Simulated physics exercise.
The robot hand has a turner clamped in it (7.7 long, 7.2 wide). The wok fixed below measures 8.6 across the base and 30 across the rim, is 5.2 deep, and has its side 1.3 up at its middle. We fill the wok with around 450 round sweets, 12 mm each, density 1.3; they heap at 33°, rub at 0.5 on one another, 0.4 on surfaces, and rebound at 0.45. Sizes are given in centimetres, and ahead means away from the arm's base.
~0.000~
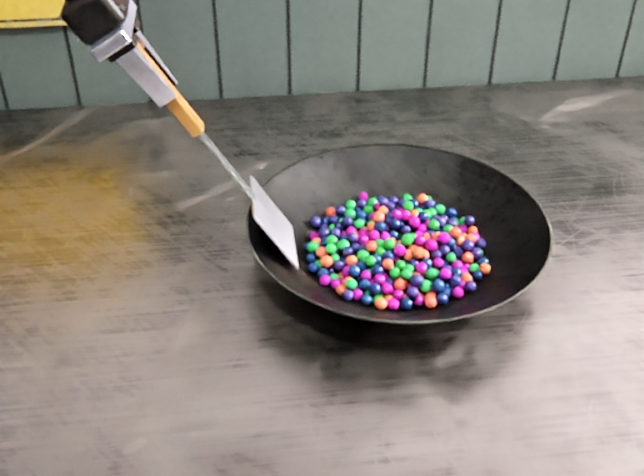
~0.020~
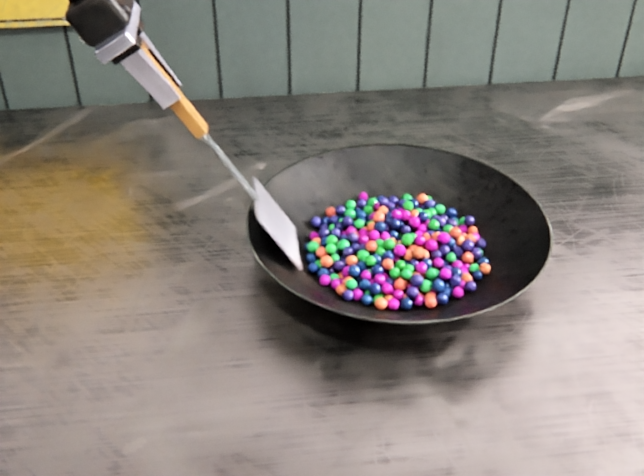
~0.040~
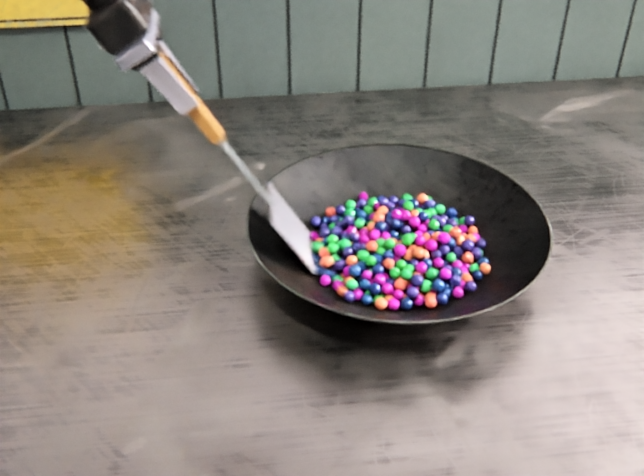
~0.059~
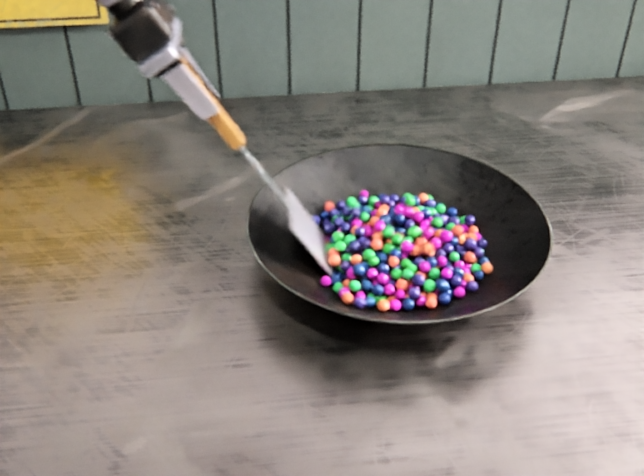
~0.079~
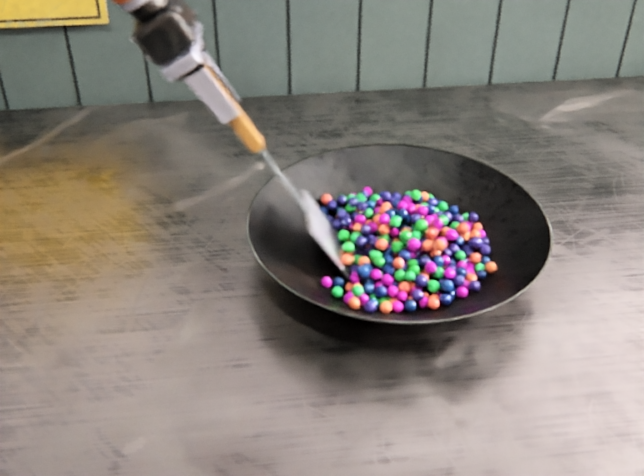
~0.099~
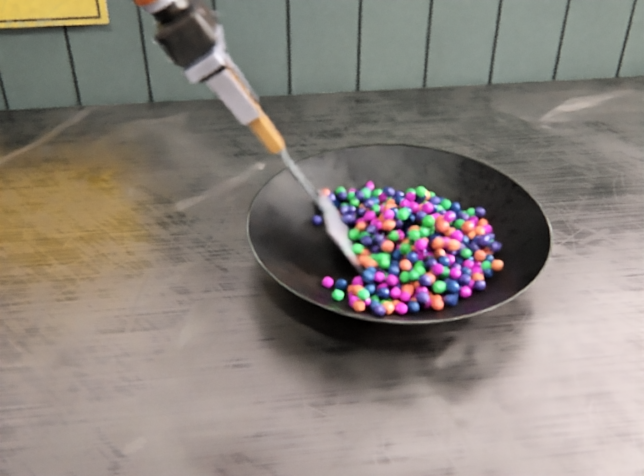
A scuffed grey tabletop in front of a green plank wall is seen from slightly above by a still camera. A black wok right of centre holds a heap of small round sweets in purple, green, orange, pink and blue, with a robot arm gripping a turner at the upper left. The arm moves rightward, pushing the turner's blade into the heap and shifting sweets to the right.
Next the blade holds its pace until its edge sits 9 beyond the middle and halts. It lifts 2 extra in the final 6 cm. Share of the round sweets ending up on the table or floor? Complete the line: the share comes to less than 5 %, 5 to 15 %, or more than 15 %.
The share comes to more than 15 %.
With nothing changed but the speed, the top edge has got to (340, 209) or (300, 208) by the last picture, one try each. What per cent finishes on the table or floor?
First try about 30 %, second try about 5 %.
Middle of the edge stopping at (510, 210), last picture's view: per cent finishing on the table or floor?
35 %, roughly.
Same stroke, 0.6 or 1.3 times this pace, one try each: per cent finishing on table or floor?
About 5 and 30 per cent.
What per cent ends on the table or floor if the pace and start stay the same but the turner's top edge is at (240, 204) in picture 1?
20 percent or so.
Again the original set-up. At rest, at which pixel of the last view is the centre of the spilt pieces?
I'd place it close to (610, 232).
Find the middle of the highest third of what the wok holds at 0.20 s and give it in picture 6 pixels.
(476, 222).
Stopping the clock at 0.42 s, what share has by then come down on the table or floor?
Estimate: About 20 percent.
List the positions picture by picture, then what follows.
Turner top edge at (252, 195), sloping 59°; upper third of the load around (399, 239), from x 310 to 485, top at y 195; 446 in the wok, in the first picture.
Turner top edge at (255, 197), sloping 59°; upper third of the load around (399, 239), from x 310 to 485, top at y 195, in the second picture.
Turner top edge at (270, 202), sloping 59°; upper third of the load around (398, 239), from x 315 to 485, top at y 195, in the third picture.
Turner top edge at (289, 206), sloping 59°; upper third of the load around (399, 234), from x 315 to 485, top at y 195, in the fourth picture.
Turner top edge at (307, 209), sloping 59°; upper third of the load around (404, 230), from x 315 to 490, top at y 190, in the fifth picture.
Turner top edge at (324, 210), sloping 59°; upper third of the load around (411, 230), from x 315 to 495, top at y 185; 446 in the wok, in the sixth picture.
By 0.15 s, sloping 59°, highest piece 7 above the table; 446 in the wok.
By 0.20 s, sloping 59°, highest piece 6 above the table; 446 in the wok.
By 0.42 s, sloping 59°, highest piece 6 above the table; 348 in the wok, 87 on the table or floor, 11 on the blade or in flight.
By 1.47 s, sloping 59°, highest piece 6 above the table; 348 in the wok, 98 on the table or floor.
Final count, 348 in the wok, 98 on the table or floor. That is 22 % on the table or floor.
